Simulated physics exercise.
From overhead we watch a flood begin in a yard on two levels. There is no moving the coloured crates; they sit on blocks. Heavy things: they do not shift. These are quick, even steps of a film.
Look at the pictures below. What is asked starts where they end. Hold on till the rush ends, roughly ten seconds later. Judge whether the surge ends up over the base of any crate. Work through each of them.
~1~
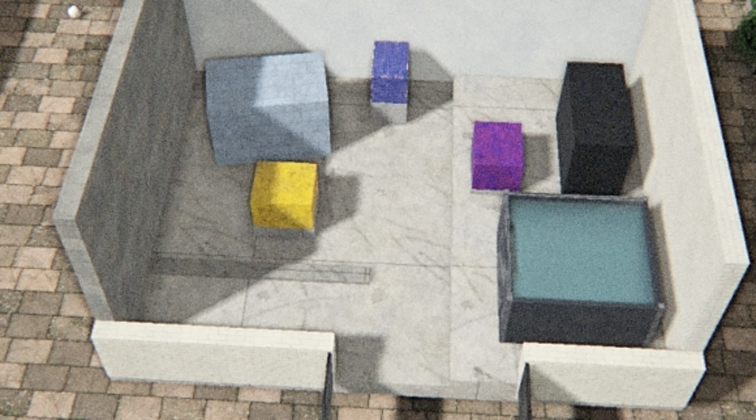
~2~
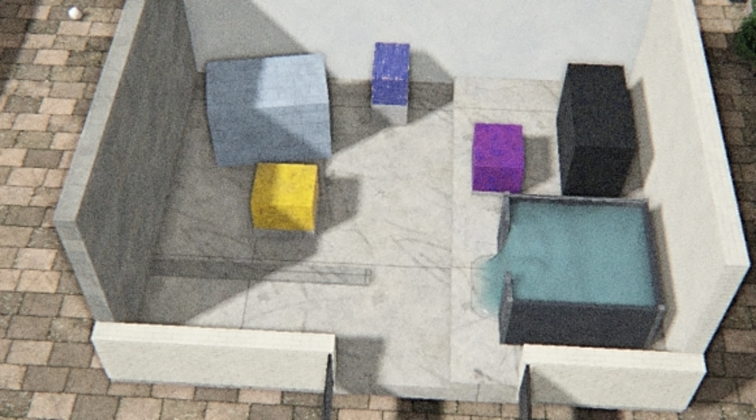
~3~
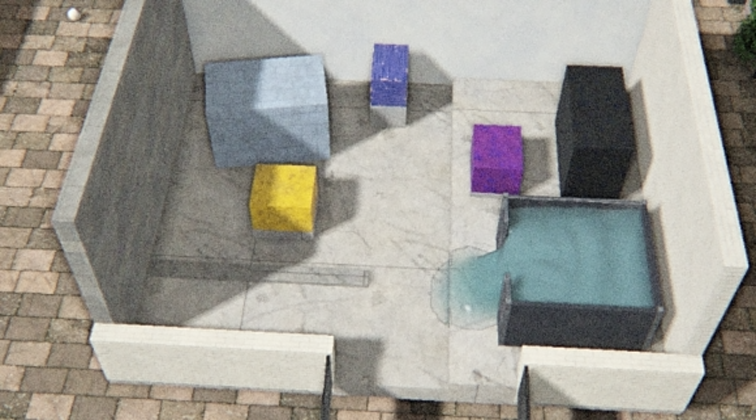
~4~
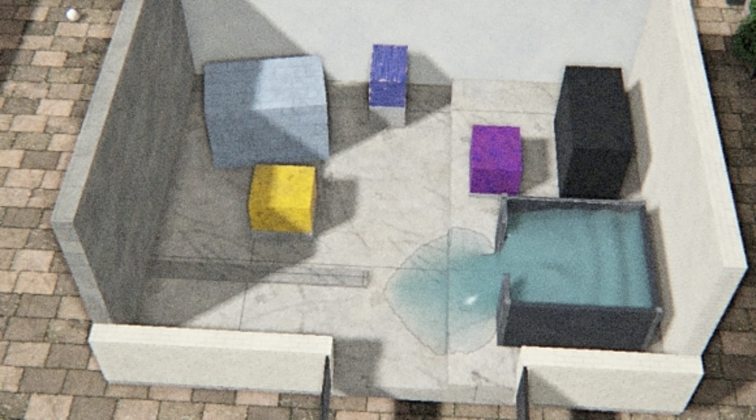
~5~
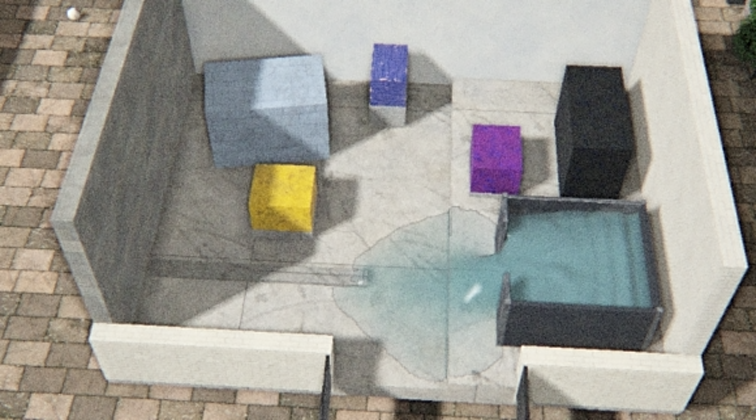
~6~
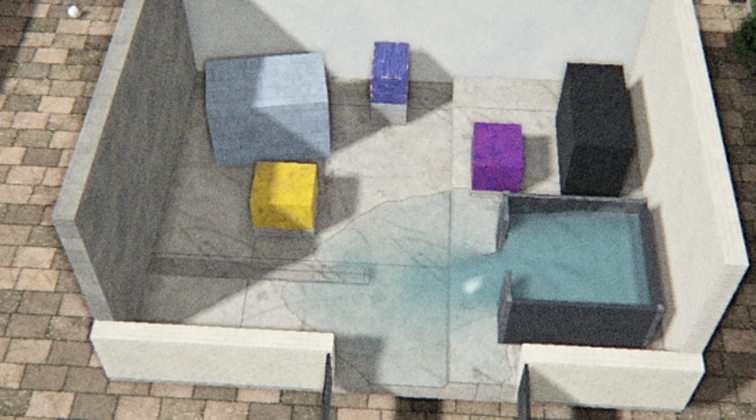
The yellow crate meets the water, the blue crate avoids the water, the purple crate avoids the water.
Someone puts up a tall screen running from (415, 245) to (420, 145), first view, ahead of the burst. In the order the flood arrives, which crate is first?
I'd go with the yellow one.
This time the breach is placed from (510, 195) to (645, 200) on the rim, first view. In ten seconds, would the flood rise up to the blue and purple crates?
First, the blue is not reached; second, the purple is flooded.
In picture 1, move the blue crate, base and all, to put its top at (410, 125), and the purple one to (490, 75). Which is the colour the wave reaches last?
The last one is the purple one.
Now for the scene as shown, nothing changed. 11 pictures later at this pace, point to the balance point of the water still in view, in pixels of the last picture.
The spot I would choose is (430, 279).
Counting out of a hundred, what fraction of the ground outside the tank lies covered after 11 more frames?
About 50 %.
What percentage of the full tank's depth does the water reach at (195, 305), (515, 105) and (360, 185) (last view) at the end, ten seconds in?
The depths come to near 10, 0 and 12 per cent respectively.
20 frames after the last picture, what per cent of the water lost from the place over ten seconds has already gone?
Around 45 per cent.
A moment on, water covers 45 % of the floor; the yellow crate water round its plinth, the blue crate not reached, the purple crate water round its plinth.
Next, water covers 50 % of the floor; the yellow crate water round its plinth, the blue crate water round its plinth, the purple crate water round its plinth.
Then, water covers 65 % of the floor; the yellow crate water round its plinth, the blue crate water round its plinth, the purple crate water round its plinth.
Later, water covers 70 % of the floor; the yellow crate water round its plinth, the blue crate water round its plinth, the purple crate water round its plinth.
In the end, water covers 70 % of the floor; the yellow crate was topped, the blue crate stayed above the water, the purple crate stayed above the water.
